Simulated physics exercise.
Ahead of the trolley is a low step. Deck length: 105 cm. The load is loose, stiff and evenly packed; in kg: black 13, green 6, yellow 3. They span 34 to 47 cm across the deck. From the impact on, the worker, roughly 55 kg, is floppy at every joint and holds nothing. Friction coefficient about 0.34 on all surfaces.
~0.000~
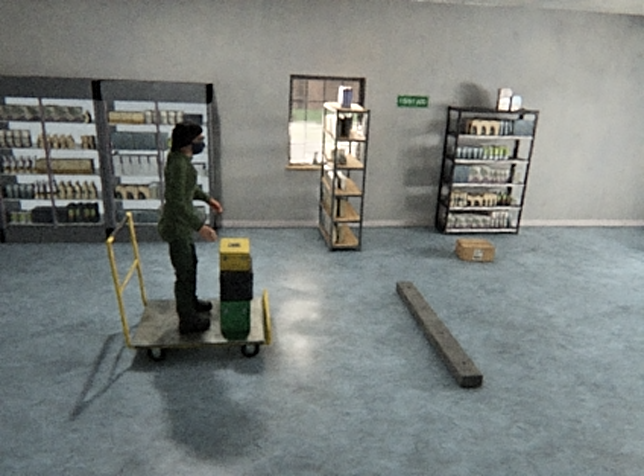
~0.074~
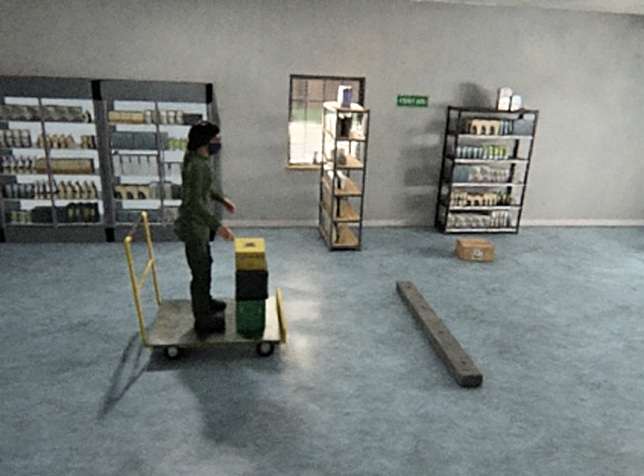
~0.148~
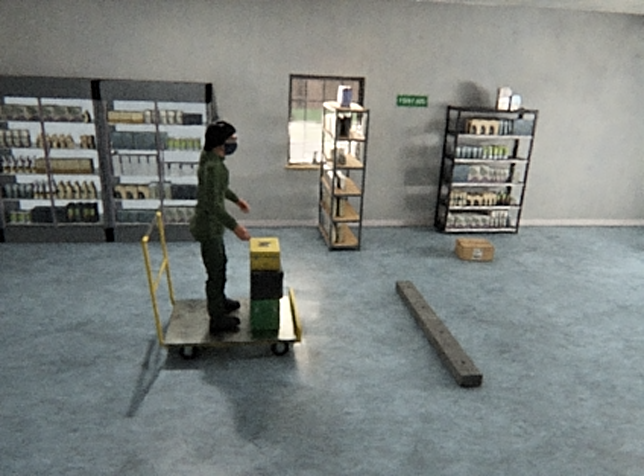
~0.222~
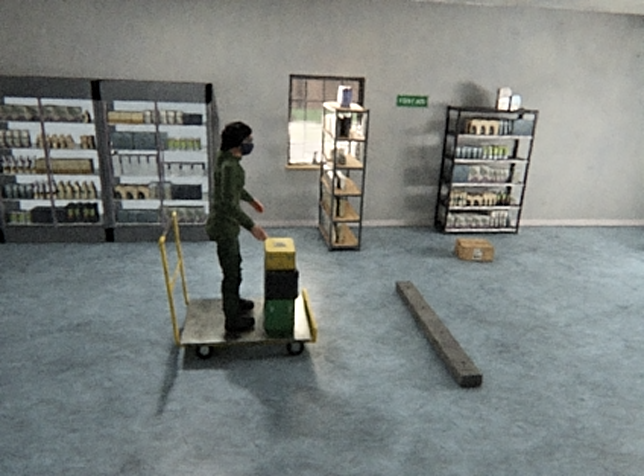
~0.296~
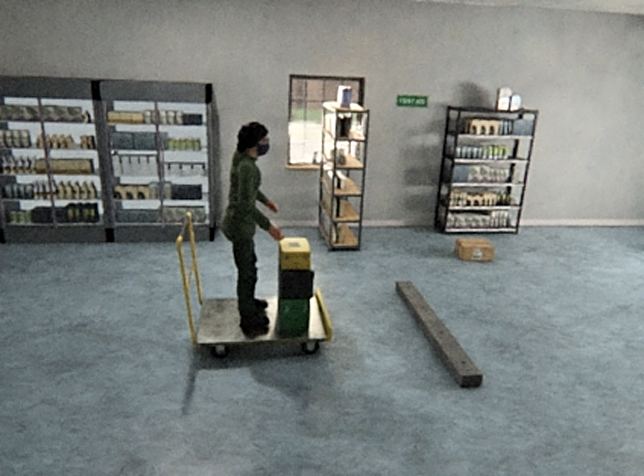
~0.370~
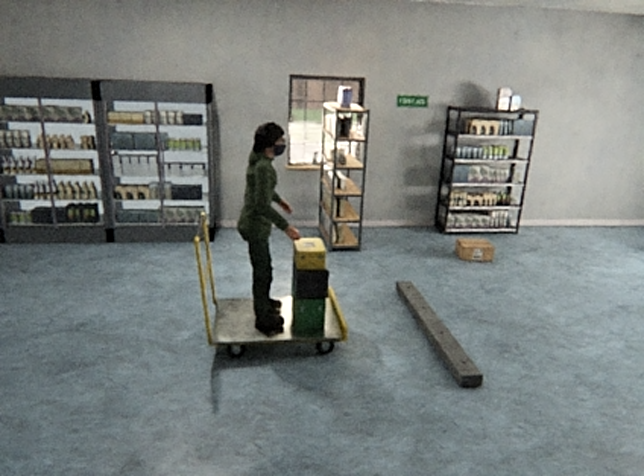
To begin with, a masked worker in dark green stands on a flat trolley at the left, behind a stack of yellow, black and green boxes. The trolley rolls steadily right across the blue-grey floor, carrying both along, while the worker's hands stay held out near the stack.
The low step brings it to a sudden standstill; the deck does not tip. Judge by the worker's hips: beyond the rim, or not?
At this pace the worker's hips end beyond the front rim.
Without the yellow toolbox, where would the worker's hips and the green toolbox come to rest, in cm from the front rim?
Then hips 20 past, green 30 behind.
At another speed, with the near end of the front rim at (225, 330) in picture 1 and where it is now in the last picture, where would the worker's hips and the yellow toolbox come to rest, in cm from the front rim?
Then hips 80 past, yellow 220 past.
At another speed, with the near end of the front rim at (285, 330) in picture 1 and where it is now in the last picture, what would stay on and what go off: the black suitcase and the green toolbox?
In that case black off, green on.
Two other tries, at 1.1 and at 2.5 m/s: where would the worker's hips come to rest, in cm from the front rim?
First 90 cm behind, then 70 cm past.
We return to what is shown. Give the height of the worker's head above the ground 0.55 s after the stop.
Some 70 cm up.
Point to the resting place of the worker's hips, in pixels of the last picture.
Near (472, 295).
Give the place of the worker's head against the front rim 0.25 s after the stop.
Some 20 cm behind it.
After 0.90 s the deck stops.
After 1.45 s the worker's hips are 16 cm behind the rim, near (425, 243) in the last picture's view.
After 1.90 s the worker's hips are 23 cm past the rim, near (460, 291) in the last picture's view.
When all is still (3.5 s), past the rim, black suitcase, yellow toolbox and the worker's hips; behind it, green toolbox.
